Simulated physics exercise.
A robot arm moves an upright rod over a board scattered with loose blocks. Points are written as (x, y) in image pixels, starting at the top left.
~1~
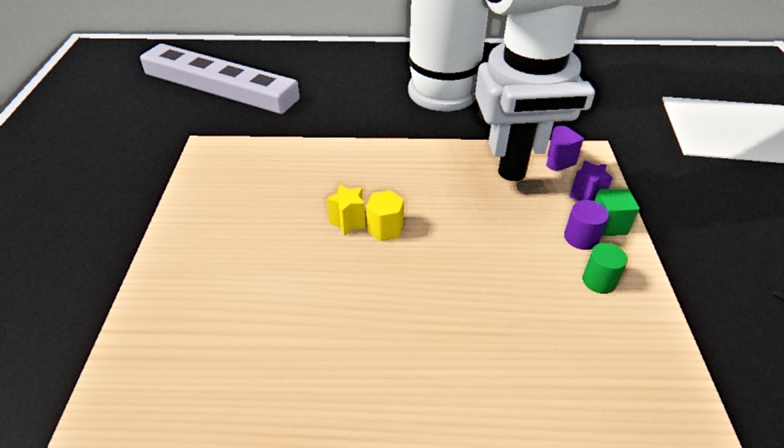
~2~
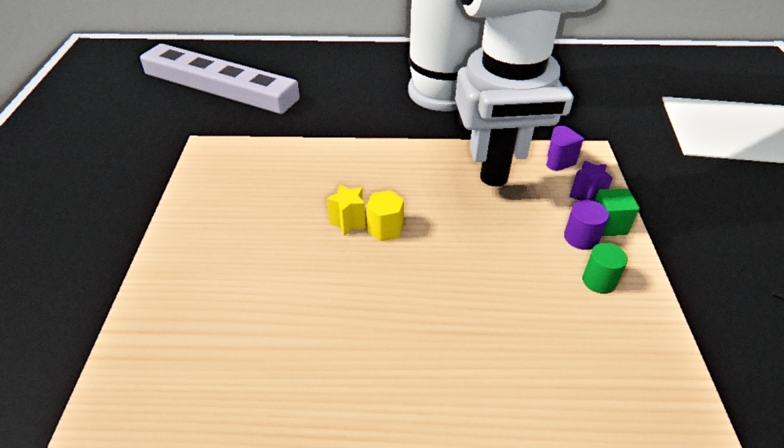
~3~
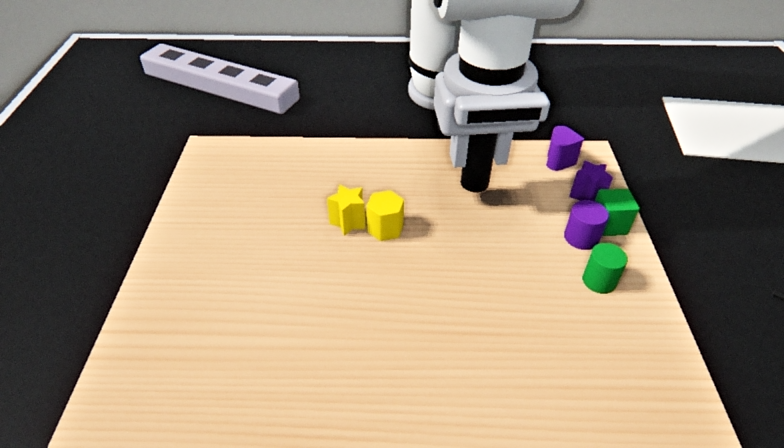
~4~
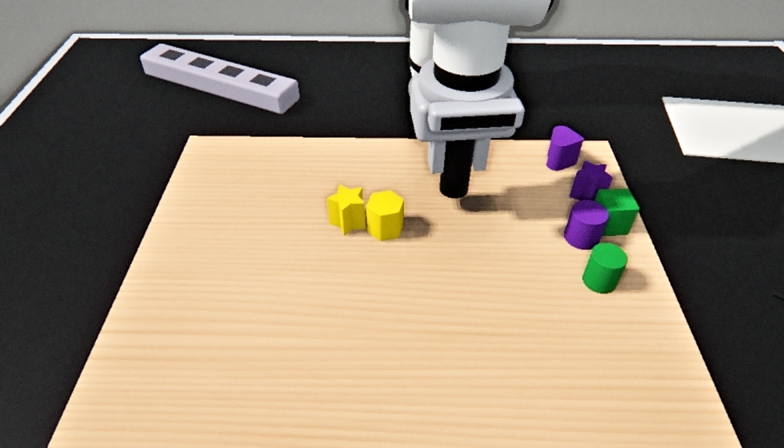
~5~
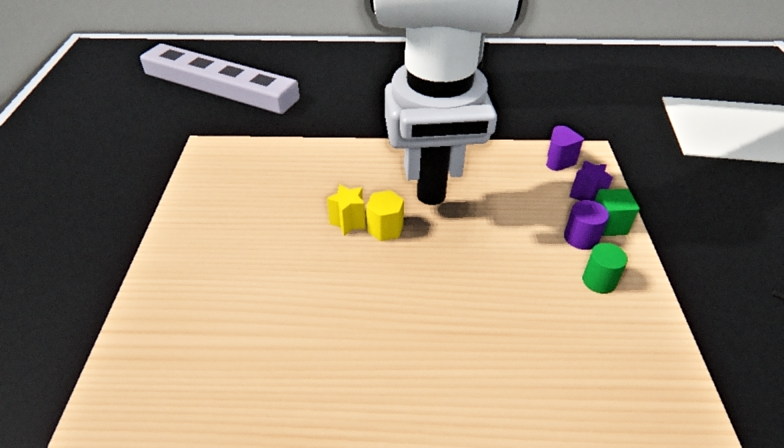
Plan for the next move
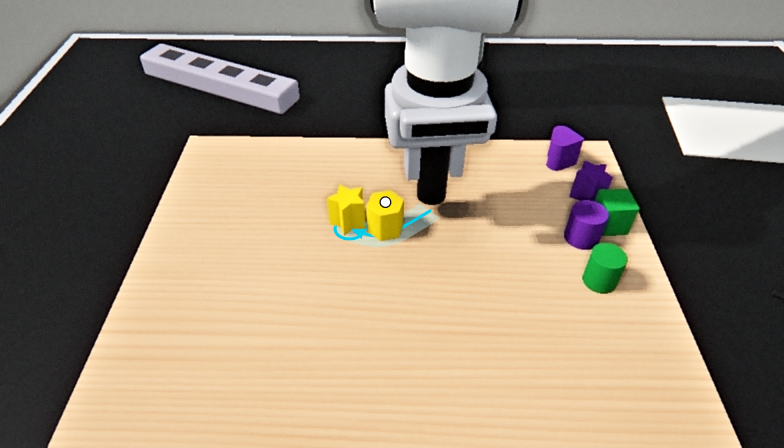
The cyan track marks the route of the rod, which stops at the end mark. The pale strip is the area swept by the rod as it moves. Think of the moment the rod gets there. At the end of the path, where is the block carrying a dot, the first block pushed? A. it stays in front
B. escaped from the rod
Option B.
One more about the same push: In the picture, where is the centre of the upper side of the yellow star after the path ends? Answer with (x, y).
At roughly (321, 196).
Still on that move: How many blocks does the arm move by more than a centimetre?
Two blocks move more than 1 cm.
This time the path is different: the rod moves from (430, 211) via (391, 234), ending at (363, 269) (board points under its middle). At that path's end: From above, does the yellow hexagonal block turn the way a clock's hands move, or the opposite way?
Answer: Clockwise.
Path on the board, from (430, 211) by way of (407, 225) and (380, 236) to (350, 228); the dot is on the yellow hexagonal block.
The first path, step by step. One third of the way, rod at (407, 210); yellow star at (343, 196), turned 15° clockwise; yellow hexagonal block at (375, 207).
Two thirds of the way, rod at (379, 221); yellow star at (333, 199), turned 65° clockwise; yellow hexagonal block at (347, 218), turned 20° clockwise.
At the end, rod at (349, 213); yellow star at (321, 196), turned 95° clockwise; yellow hexagonal block at (326, 220).
